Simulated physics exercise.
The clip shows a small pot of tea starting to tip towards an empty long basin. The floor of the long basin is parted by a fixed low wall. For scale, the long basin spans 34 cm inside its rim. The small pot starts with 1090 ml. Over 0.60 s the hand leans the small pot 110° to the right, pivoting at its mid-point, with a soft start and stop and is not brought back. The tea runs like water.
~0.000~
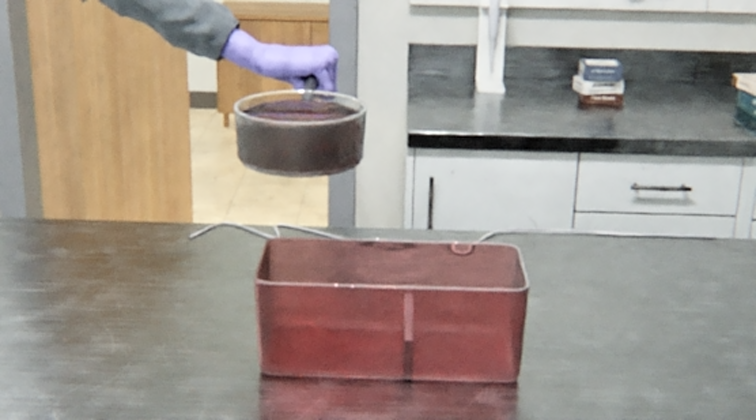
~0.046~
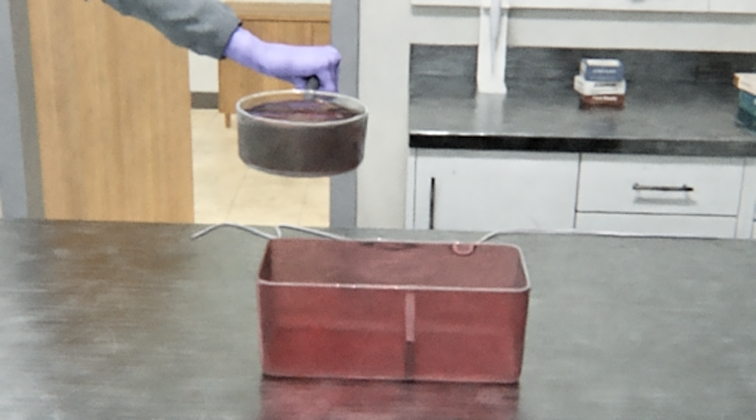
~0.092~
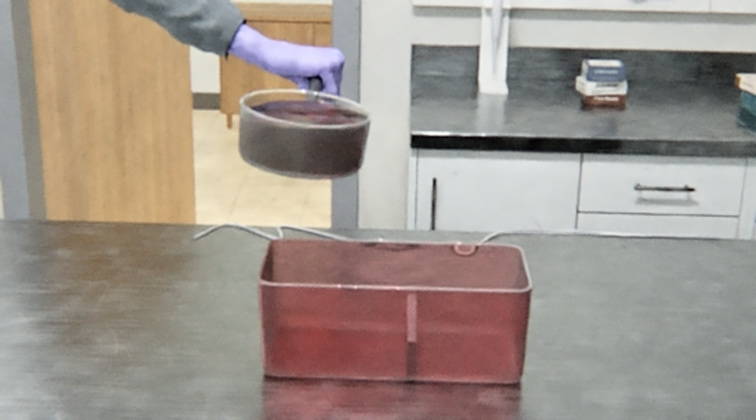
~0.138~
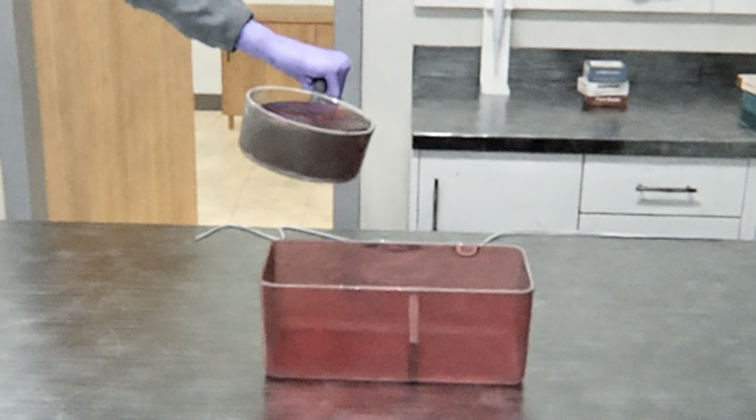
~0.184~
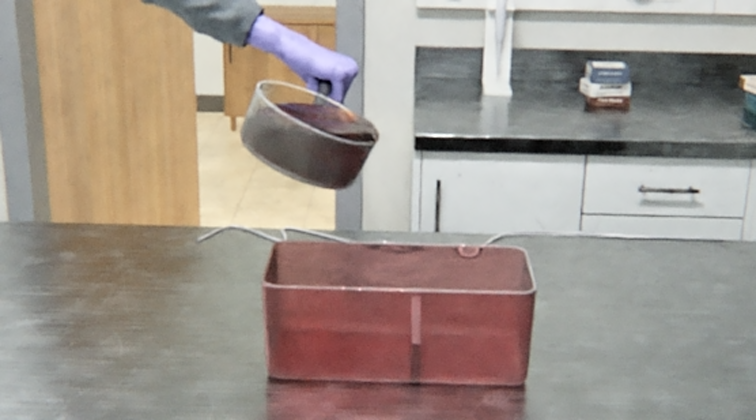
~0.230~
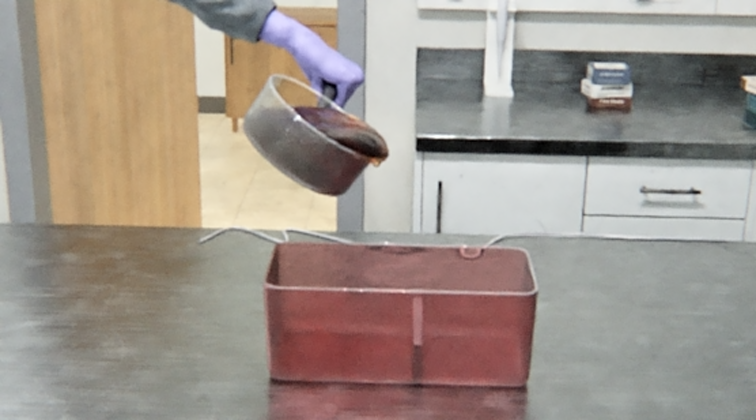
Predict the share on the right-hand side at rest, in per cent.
About 39 per cent.
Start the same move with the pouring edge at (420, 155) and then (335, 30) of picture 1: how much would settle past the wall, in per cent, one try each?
First 60, then 30 per cent.
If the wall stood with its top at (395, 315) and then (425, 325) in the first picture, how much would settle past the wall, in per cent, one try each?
First 55, then 25 per cent.
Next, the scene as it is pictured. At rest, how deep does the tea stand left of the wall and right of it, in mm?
Left about 22 mm, right about 22 mm.
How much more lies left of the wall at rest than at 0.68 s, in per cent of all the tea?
Near 8 in a hundred.
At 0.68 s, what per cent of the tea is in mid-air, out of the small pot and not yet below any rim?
About 10 per cent.
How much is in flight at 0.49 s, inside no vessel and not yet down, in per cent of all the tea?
About 50 per cent.
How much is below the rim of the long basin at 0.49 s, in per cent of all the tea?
Near 36 in a hundred.
Then, 0.49 s in, the tilt is 101° and 14 per cent is still to pour, 9 is left of the wall and 27 right of it.
Then, 0.68 s in, the tilt is 110° and 2 per cent is still to pour, 48 is left of the wall and 39 right of it.
Then, 0.88 s in, the tilt is 110° and 0 per cent is still to pour, 52 is left of the wall and 39 right of it.
Then, 1.10 s in, the tilt is 110° and 0 per cent is still to pour, 56 is left of the wall and 39 right of it.
Finally, 56 per cent lies left of the wall, 39 right of it and 5 outside.
